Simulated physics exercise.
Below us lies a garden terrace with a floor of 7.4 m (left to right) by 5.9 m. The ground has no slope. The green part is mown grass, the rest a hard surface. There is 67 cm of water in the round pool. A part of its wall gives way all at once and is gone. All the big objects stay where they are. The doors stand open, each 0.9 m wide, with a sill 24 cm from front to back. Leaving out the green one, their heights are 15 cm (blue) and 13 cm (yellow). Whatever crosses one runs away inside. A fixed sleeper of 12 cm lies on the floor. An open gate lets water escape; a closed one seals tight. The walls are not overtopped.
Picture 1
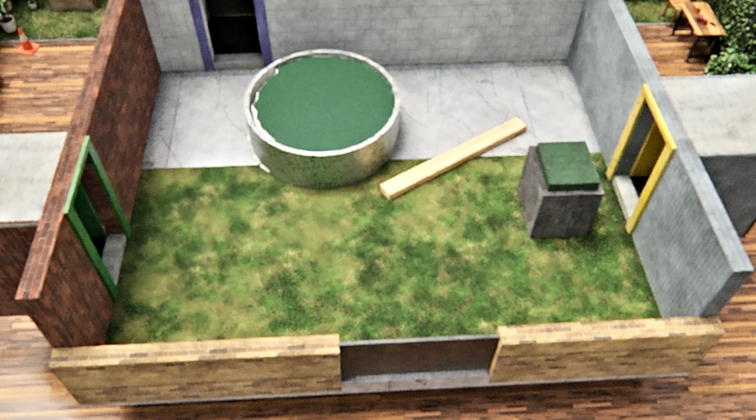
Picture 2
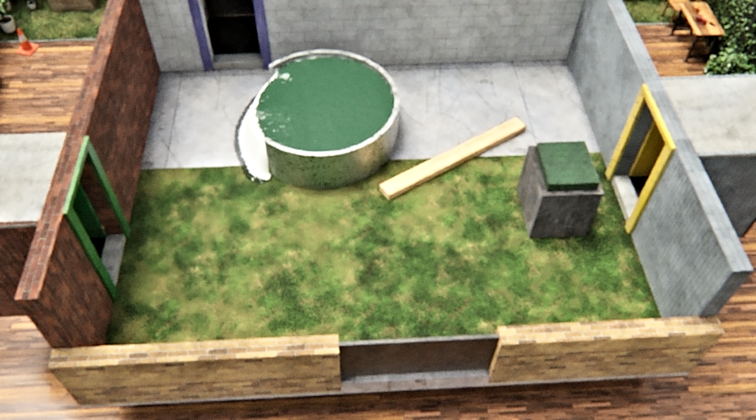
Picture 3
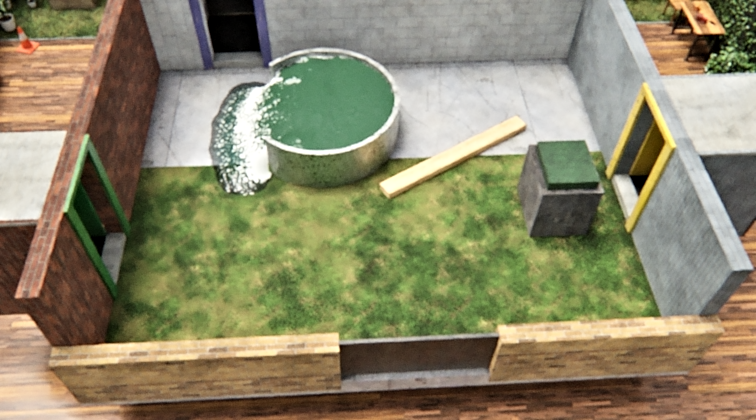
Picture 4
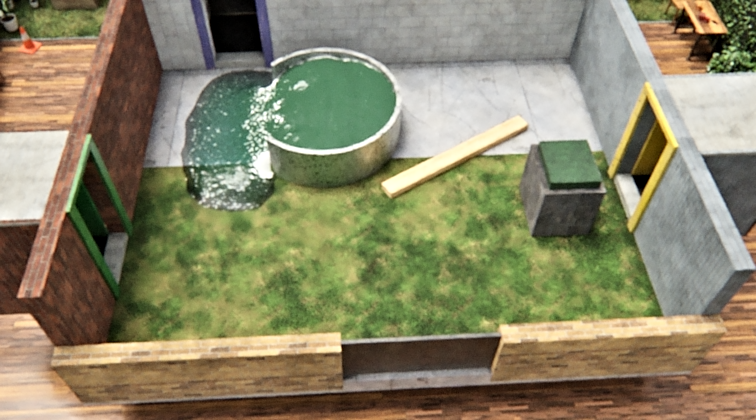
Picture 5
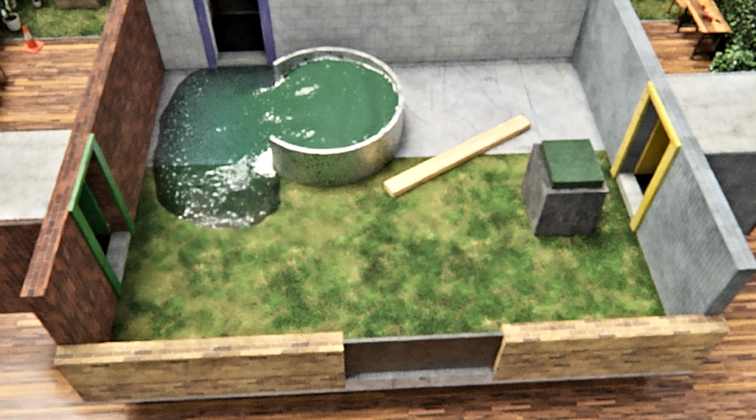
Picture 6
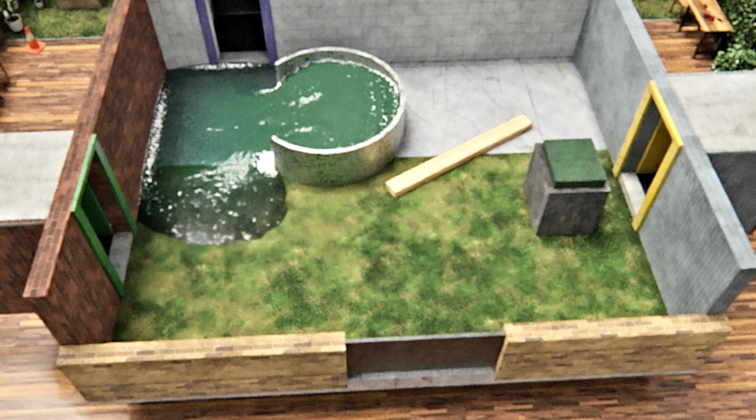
Green water burst through the left side of the round pool and spread across the paving and onto the grass, reaching the blue door at the back and the brick wall on the left.
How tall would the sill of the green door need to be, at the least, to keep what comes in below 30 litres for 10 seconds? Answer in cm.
At least 9 cm or so.
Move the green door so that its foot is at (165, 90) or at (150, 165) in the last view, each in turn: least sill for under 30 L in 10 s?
About 32 and 31 cm.
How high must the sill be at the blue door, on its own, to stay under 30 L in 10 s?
Roughly 17 cm at blue.
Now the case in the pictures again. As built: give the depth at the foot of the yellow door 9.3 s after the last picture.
Some 5.0 cm.
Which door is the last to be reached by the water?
It is the yellow one.
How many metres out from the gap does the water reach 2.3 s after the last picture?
About 4.6 m.
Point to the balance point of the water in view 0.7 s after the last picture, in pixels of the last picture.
Around (271, 135).
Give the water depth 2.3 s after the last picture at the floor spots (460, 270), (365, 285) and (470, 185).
Roughly 0, 0 and 0 cm, in turn.
Then, 0.7 s after the last picture water covers 20 % of the floor, deepest (47 cm) near (154, 139); 9 cm at the green door, 0 litres in over its 12 cm sill.
Then, 2.3 s after the last picture water covers 35 % of the floor, deepest (30 cm) near (167, 74); 13 cm at the green door, 4 litres in over its 12 cm sill.
Then, 9.3 s after the last picture water covers 95 % of the floor, deepest (9 cm) near (456, 168); 8 cm at the green door, 6 litres in over its 12 cm sill.
At the green door as built, the water peaked near 15 cm, 1.3 s after the last picture.
Run again over the same 10 s with other heights there, 51 litres in over 7.5 cm, 17 litres over 10 cm. The limit of 30 litres is kept from about 9 cm up.
